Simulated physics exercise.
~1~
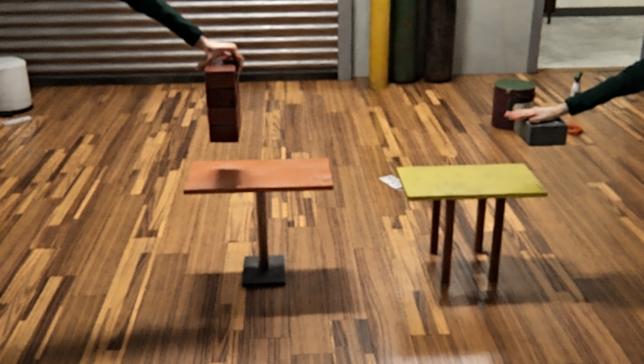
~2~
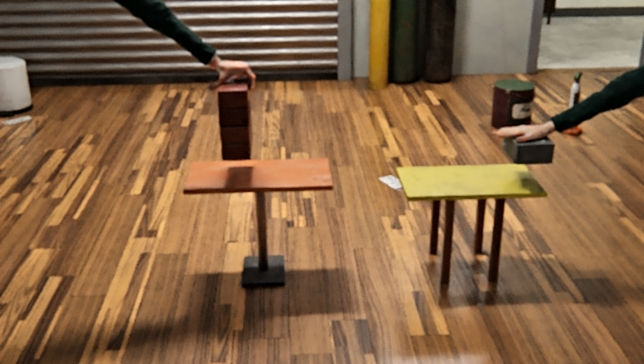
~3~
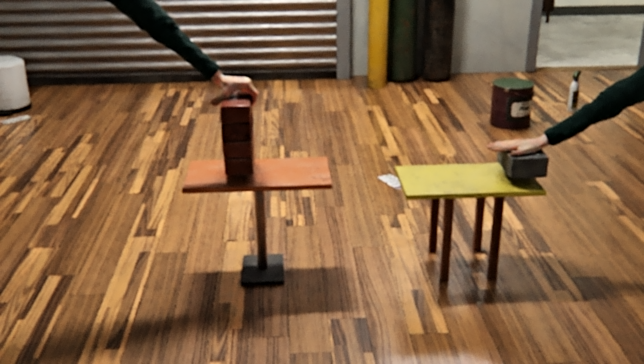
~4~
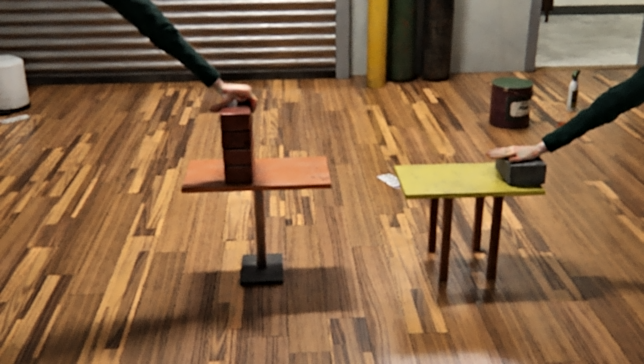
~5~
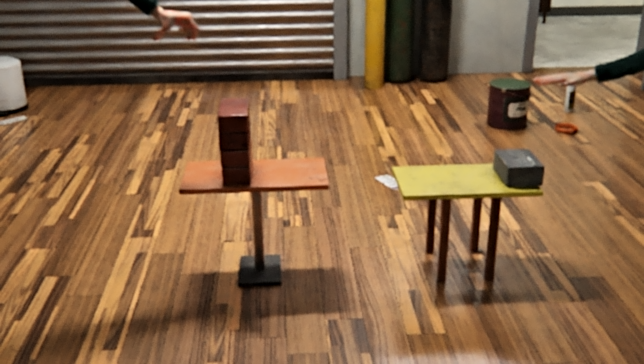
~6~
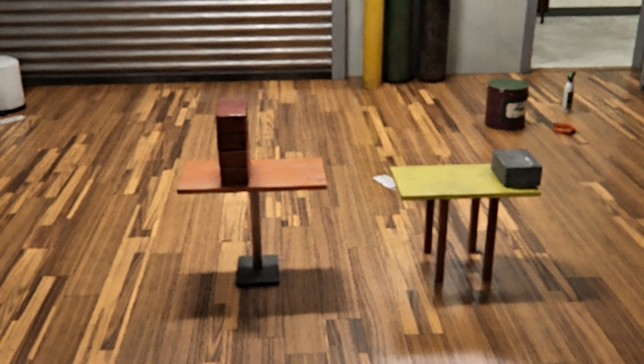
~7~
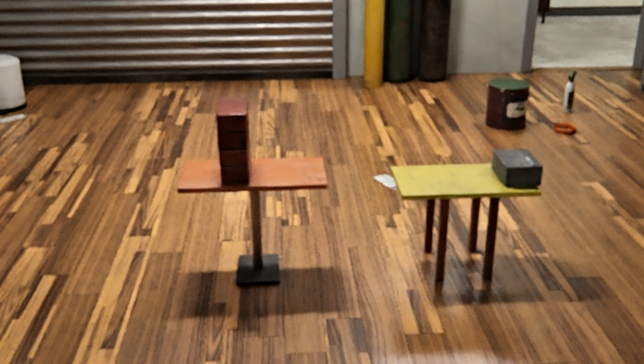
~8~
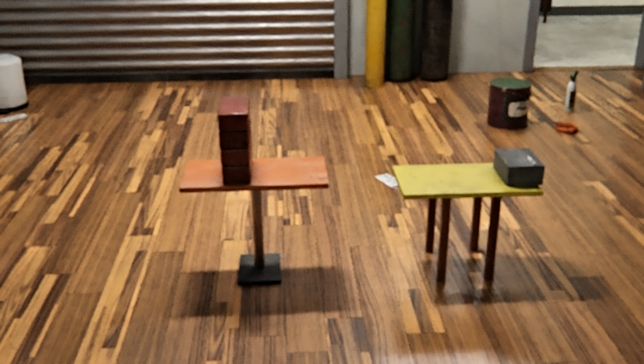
Two hands lower bricks and a dark box onto slim tables, withdraw, and both stay steady.
